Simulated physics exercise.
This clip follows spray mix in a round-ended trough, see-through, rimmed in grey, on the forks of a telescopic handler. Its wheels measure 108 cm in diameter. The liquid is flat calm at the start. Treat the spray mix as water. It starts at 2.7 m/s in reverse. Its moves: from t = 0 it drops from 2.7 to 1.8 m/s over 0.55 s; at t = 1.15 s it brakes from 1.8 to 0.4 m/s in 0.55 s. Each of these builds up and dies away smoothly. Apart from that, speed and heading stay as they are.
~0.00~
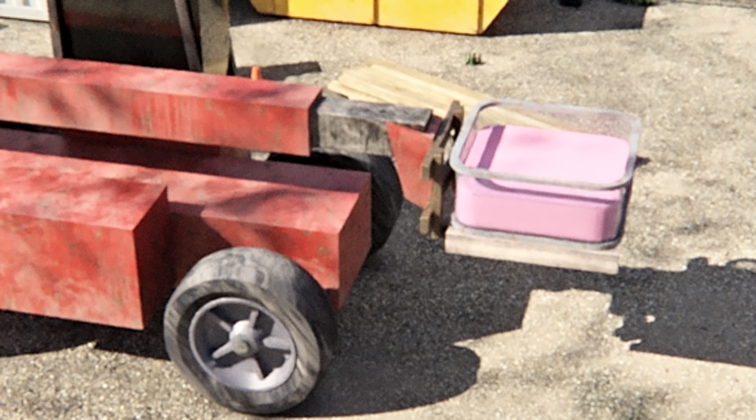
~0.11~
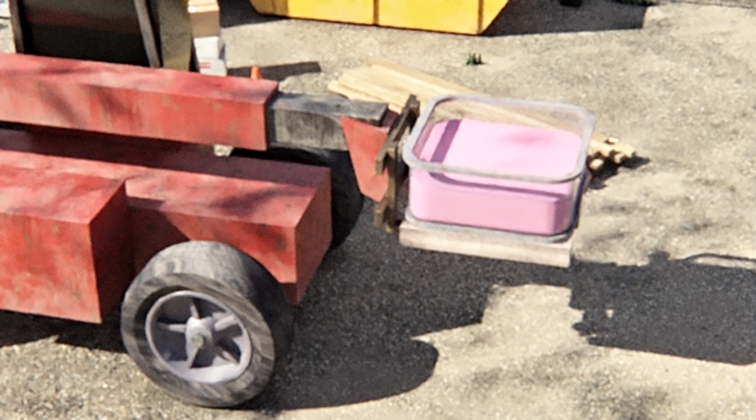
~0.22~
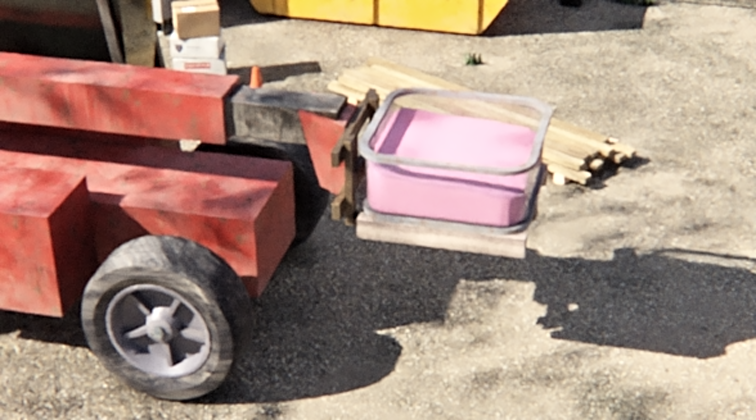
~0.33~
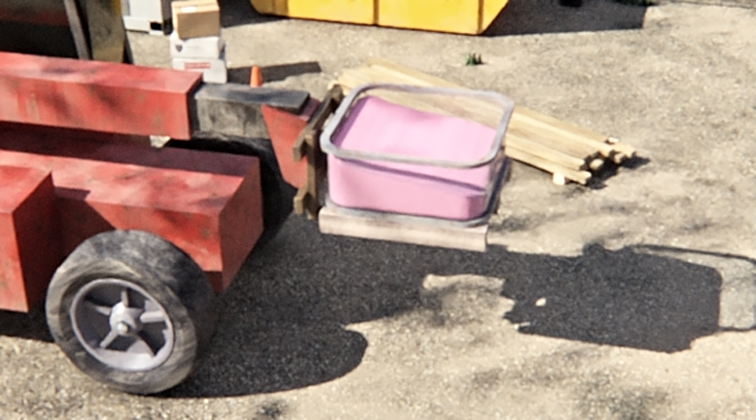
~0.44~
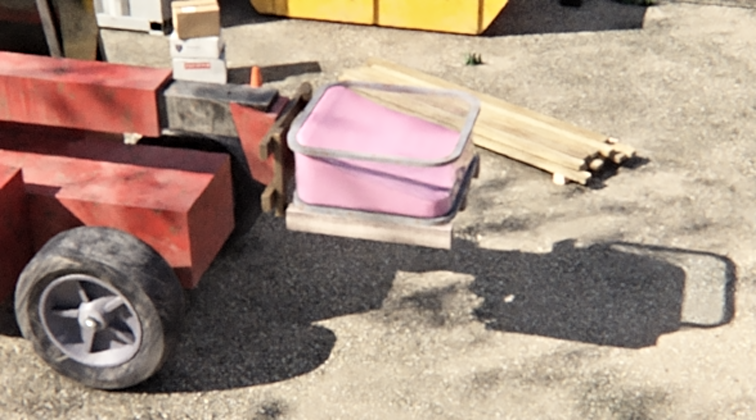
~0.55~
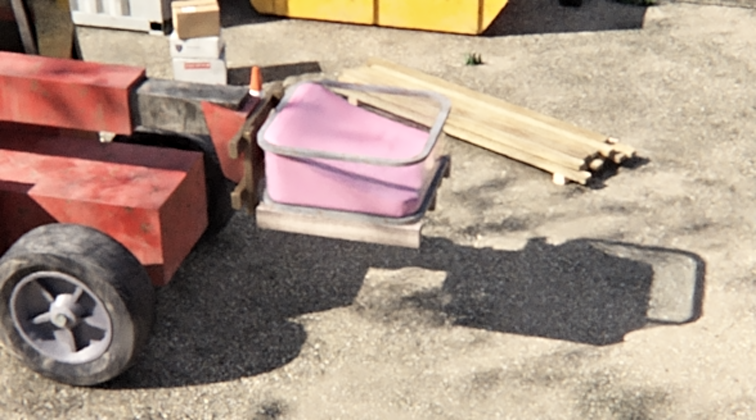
Pink liquid climbs the left side of a clear trough as a red handler reverses left.
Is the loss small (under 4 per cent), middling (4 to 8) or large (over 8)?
The loss is large.
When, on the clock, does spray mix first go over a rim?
Near 2.0 s.
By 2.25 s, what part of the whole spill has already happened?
About 50 per cent.
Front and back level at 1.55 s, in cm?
About 18 cm in front and 36 cm behind.
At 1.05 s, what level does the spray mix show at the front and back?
About 36 cm in front and 24 cm behind.
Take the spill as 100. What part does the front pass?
About 20 per cent.
Then, 1.05 s in, the surface is 36 cm up at the front and 24 cm at the back; nothing has left.
Then, 1.55 s in, the surface is 17 cm up at the front and 36 cm at the back; nothing has left.
Then, 2.25 s in, the surface is 28 cm up at the front and 20 cm at the back; 6 per cent is out, over the back.
Then, 4.68 s in, 11 per cent is out, over the back, 27 of 244 litres.
